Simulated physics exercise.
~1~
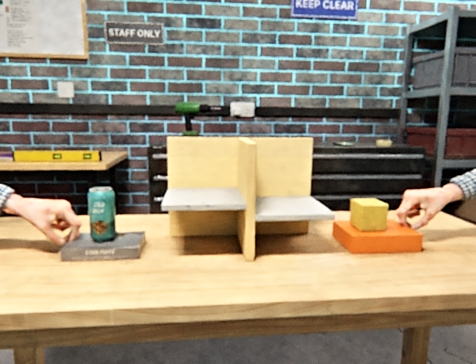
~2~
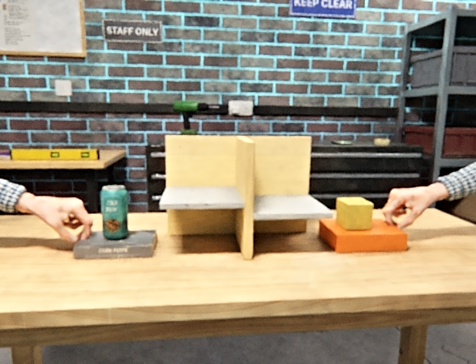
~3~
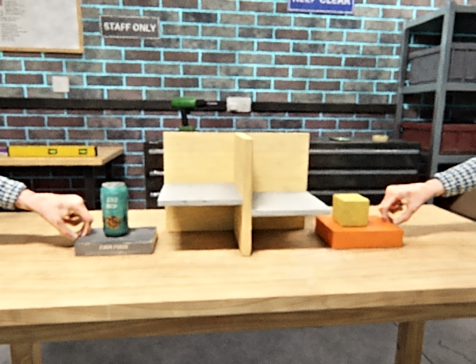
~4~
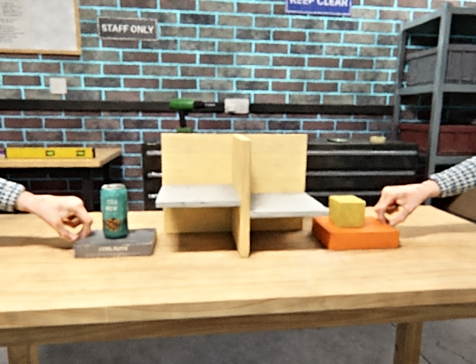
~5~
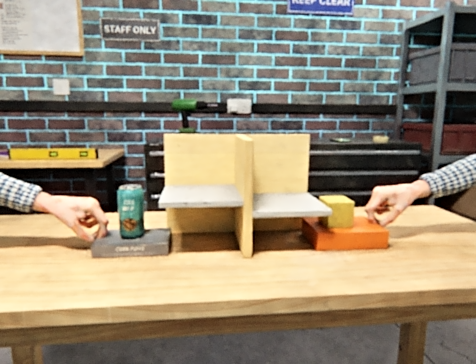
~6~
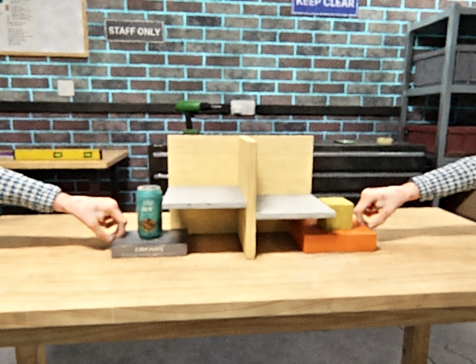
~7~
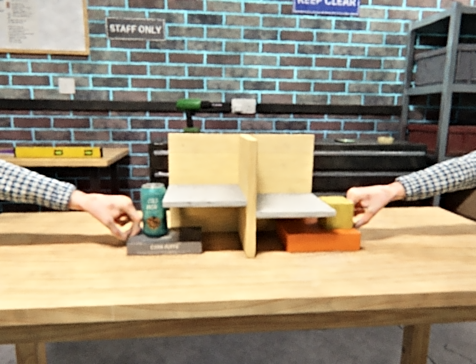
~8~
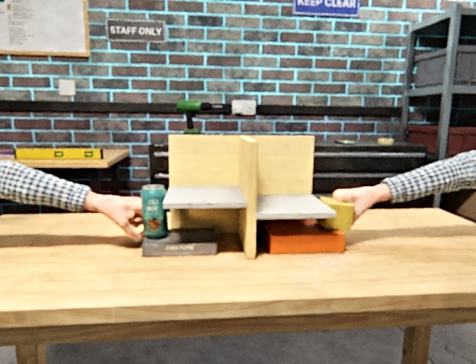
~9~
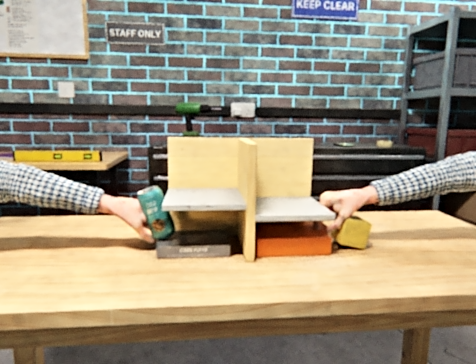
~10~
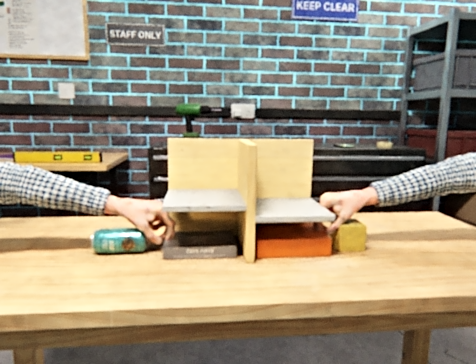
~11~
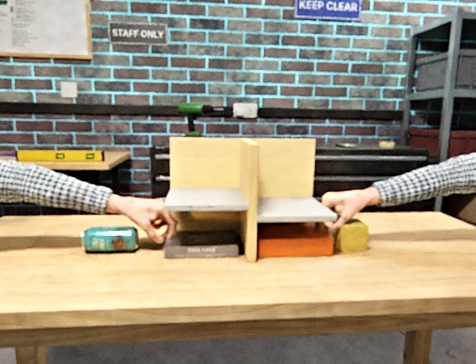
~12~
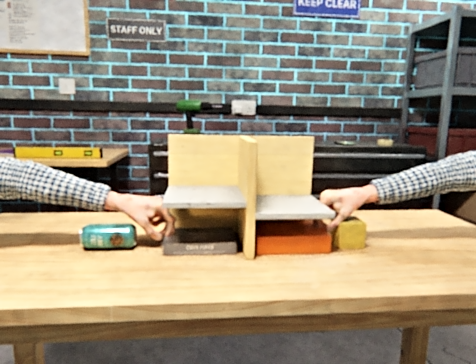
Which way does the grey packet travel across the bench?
The grey packet slides to the right, going in under the left shelf of the stand.
A wooden stand with two pale grey shelves, split by an upright board, sits on a workbench in a brick-walled workshop, seen from the front by a slightly swaying camera. At the left a hand pushes a grey packet carrying a turquoise can, while at the right another hand pushes an orange tray carrying a yellow block. Both carriers slide inward beneath the shelves. The can and the block stop at the shelf edges, then tip outward and drop off. Finally the can lies on its side at the left, and the block rests on the bench beside the orange tray.
